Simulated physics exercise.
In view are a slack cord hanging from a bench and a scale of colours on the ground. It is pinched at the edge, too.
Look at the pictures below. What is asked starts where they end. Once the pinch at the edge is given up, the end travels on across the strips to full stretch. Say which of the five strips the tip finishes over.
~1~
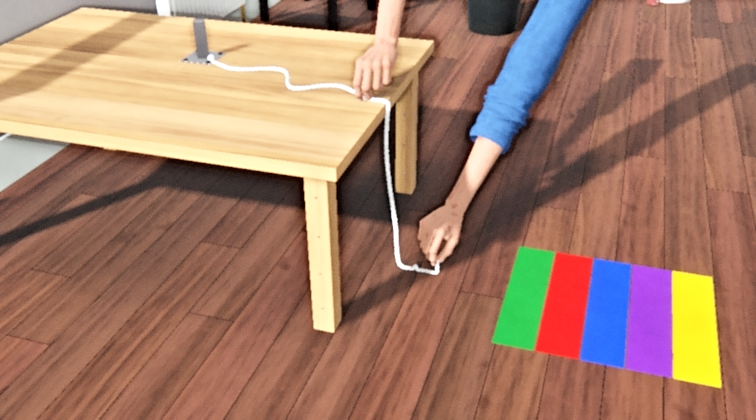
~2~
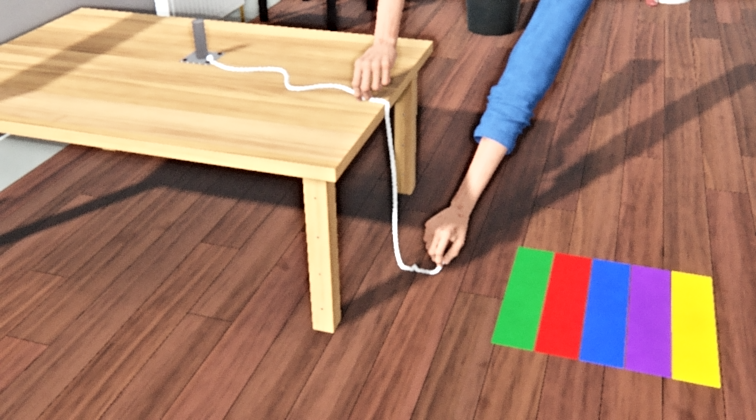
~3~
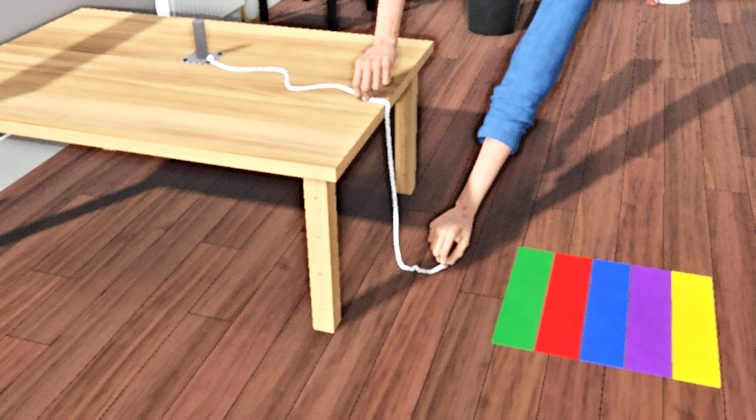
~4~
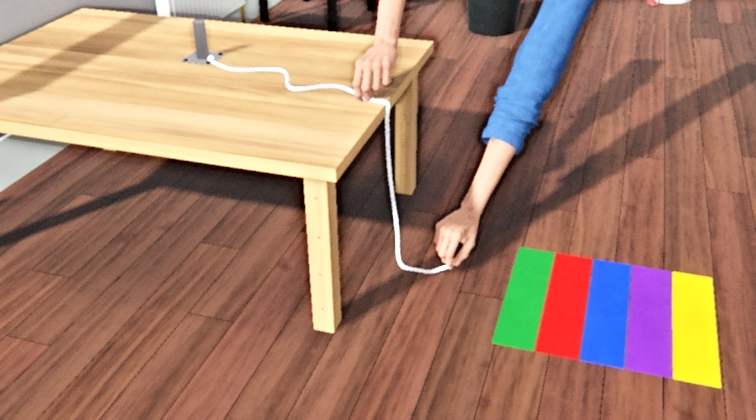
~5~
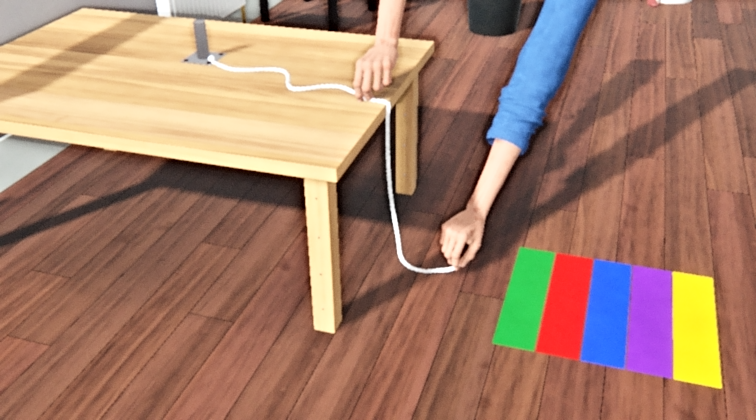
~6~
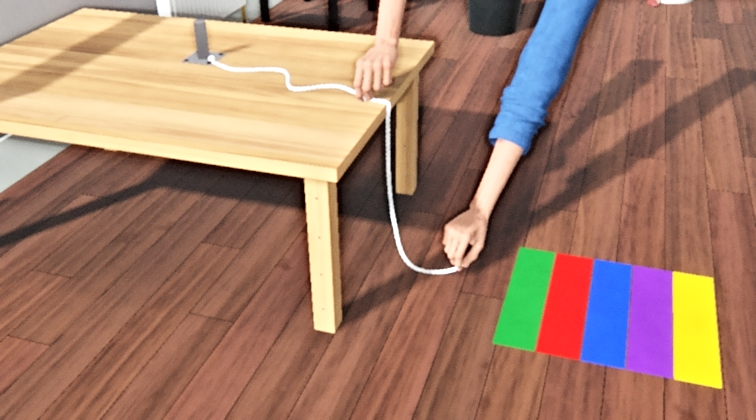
Blue.
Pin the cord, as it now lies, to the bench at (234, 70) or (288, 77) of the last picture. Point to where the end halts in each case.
Respectively, (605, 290) and (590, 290).
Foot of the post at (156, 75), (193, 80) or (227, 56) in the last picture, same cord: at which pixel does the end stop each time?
The three places are (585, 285), (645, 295) and (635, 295), in that order.
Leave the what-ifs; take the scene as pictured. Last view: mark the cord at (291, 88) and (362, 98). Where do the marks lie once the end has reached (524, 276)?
They move to (322, 86) and (391, 115) respectively.
Soon after, end near (524, 276); over green.
Then, end near (577, 285); over red.
At full stretch, end near (609, 291); over blue. It gets as far as the blue strip.
